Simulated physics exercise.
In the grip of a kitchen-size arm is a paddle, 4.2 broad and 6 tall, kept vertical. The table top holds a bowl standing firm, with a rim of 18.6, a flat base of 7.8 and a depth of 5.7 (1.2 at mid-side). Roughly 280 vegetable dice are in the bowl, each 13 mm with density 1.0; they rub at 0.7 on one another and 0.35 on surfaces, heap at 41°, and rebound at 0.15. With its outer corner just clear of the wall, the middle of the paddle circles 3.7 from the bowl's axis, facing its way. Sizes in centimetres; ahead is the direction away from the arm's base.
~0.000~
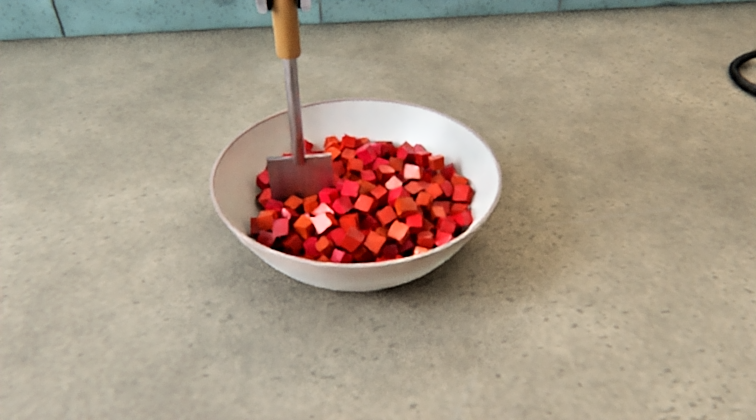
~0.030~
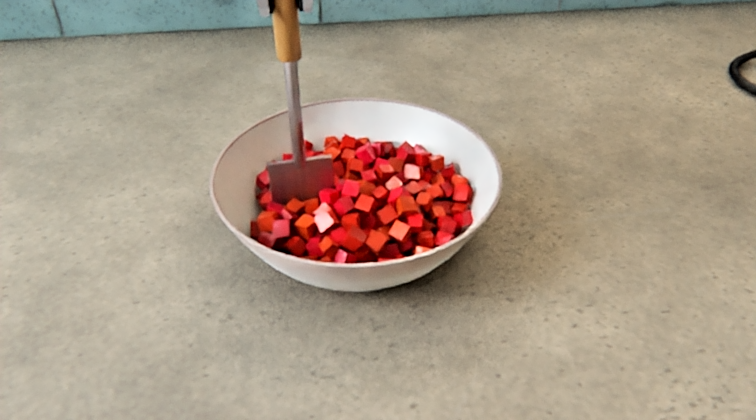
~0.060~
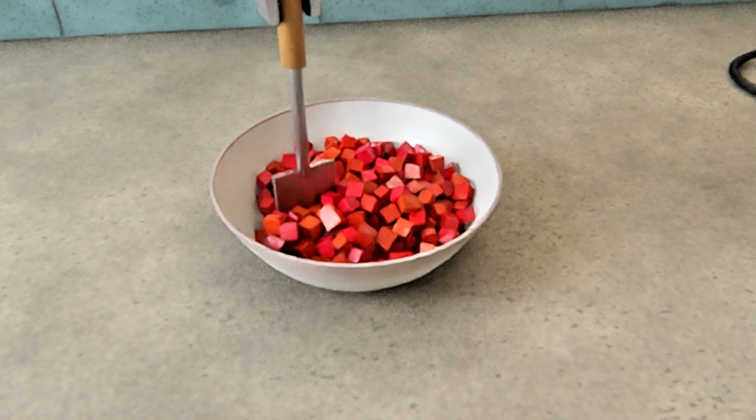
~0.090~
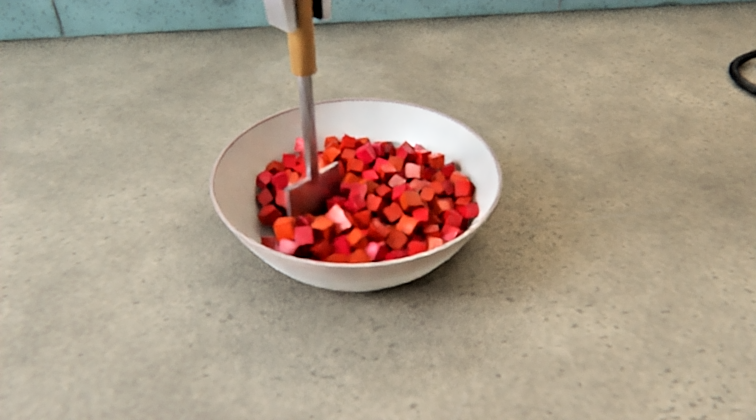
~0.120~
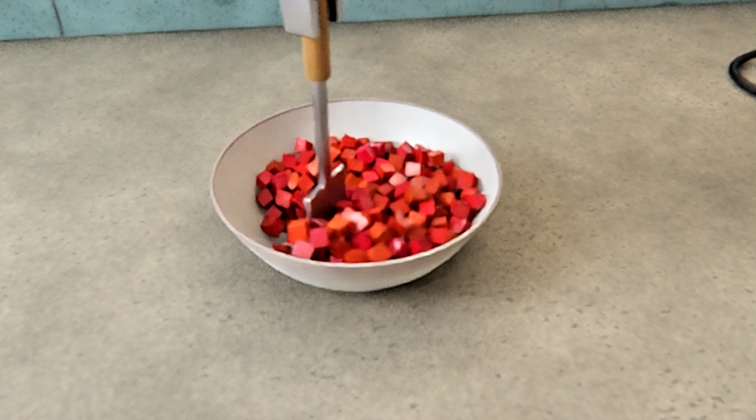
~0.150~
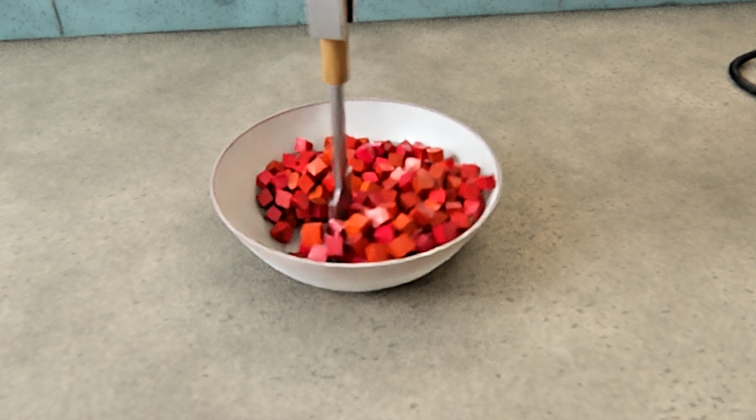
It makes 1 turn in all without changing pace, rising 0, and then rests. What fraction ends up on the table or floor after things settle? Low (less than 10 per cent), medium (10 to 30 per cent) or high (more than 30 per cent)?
The share is medium, between 10 and 30 per cent.
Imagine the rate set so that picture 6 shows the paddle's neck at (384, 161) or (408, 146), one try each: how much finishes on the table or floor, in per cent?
Near 40 in a hundred for the first and near 50 in a hundred for the second.
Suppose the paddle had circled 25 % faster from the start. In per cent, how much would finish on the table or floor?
About 25 percent, I'd say.
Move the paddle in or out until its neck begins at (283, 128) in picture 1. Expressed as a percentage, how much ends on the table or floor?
Roughly 25 per cent.
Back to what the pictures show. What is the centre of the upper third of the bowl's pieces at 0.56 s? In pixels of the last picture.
It is centred roughly at (280, 153).
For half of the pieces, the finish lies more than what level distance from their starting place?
Distance: Close to 9 cm.
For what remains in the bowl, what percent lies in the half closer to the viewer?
Roughly 70 per cent.
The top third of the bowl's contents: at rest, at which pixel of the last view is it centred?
The centre is near pixel (311, 229).
After 0.36 s, 182° round, highest piece 9 above the table; 266 in the bowl, 8 on the table or floor, 11 in flight or on the tool.
After 0.56 s, 293° round, highest piece 8 above the table; 242 in the bowl, 35 on the table or floor, 8 in flight or on the tool.
After 0.87 s, 0° round, highest piece 7 above the table; 233 in the bowl, 52 on the table or floor.
After 1.57 s, 0° round, highest piece 7 above the table; 233 in the bowl, 52 on the table or floor.
At rest, 233 in the bowl, 52 on the table or floor. That is 18 % on the table or floor.
